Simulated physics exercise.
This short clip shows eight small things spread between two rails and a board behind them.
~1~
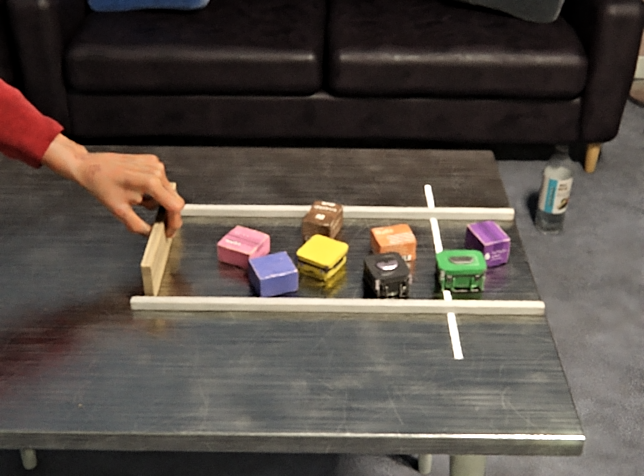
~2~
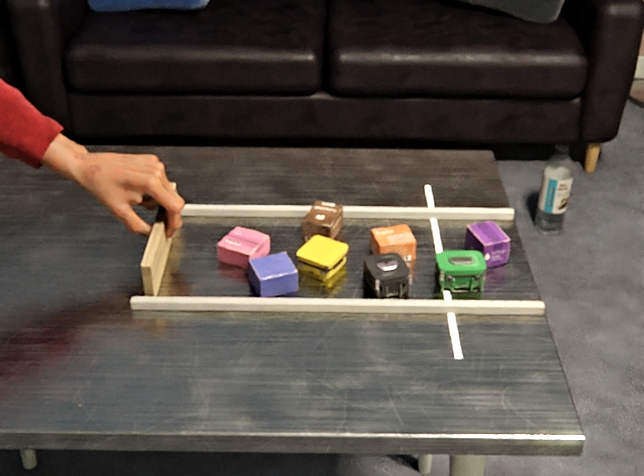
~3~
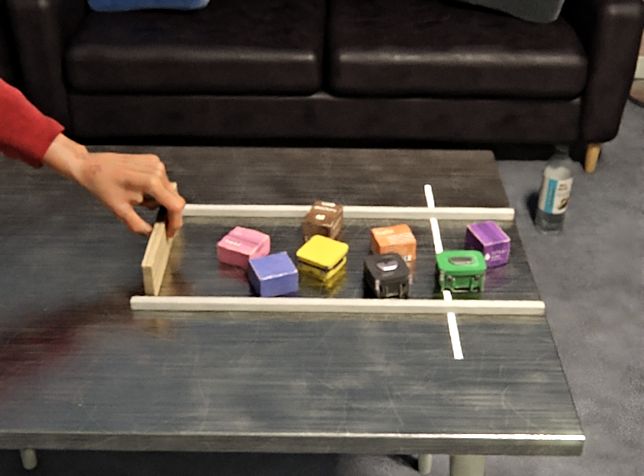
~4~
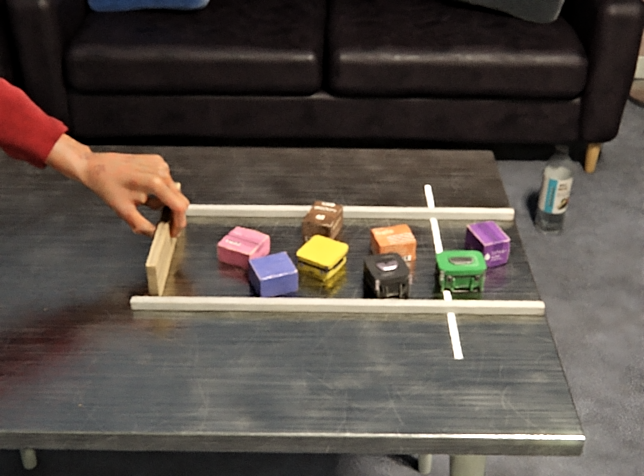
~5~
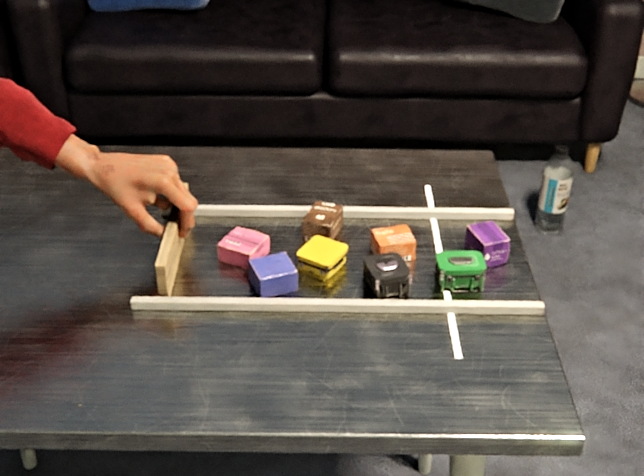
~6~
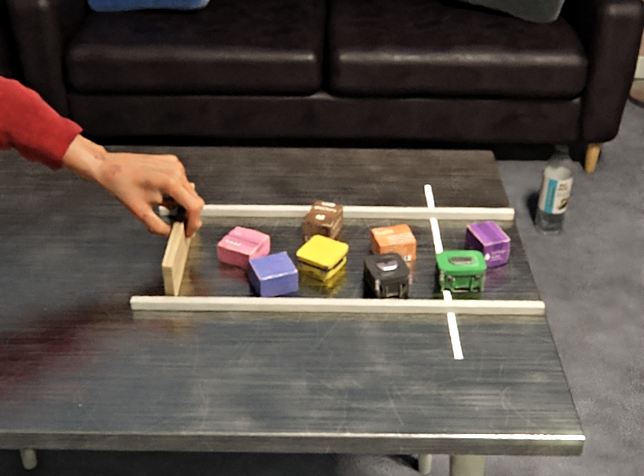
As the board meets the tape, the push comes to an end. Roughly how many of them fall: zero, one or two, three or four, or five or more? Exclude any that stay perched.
The number that tumble down is under three but above nil.
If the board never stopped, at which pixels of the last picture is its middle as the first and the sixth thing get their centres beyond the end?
Near (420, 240) and (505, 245).
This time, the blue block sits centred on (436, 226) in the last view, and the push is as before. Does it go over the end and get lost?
From there it stays put.
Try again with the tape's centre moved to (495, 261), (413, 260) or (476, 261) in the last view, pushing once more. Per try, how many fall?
Floor tally per try: 5 / 0 / 4.
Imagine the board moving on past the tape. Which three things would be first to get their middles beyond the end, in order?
The order goes the green case, the purple box, and then the yellow case.
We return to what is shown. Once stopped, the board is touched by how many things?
Contact count: 3.
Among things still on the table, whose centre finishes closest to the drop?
Yellow case.
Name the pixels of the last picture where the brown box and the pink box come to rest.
Close to (451, 220); the other close to (467, 247).
A little later, none off yet; purple box at rest near (487, 244); green case at rest near (460, 271); orange box at rest near (393, 245).
When it is over, the number that fall off is one or two; down, green case and purple box.
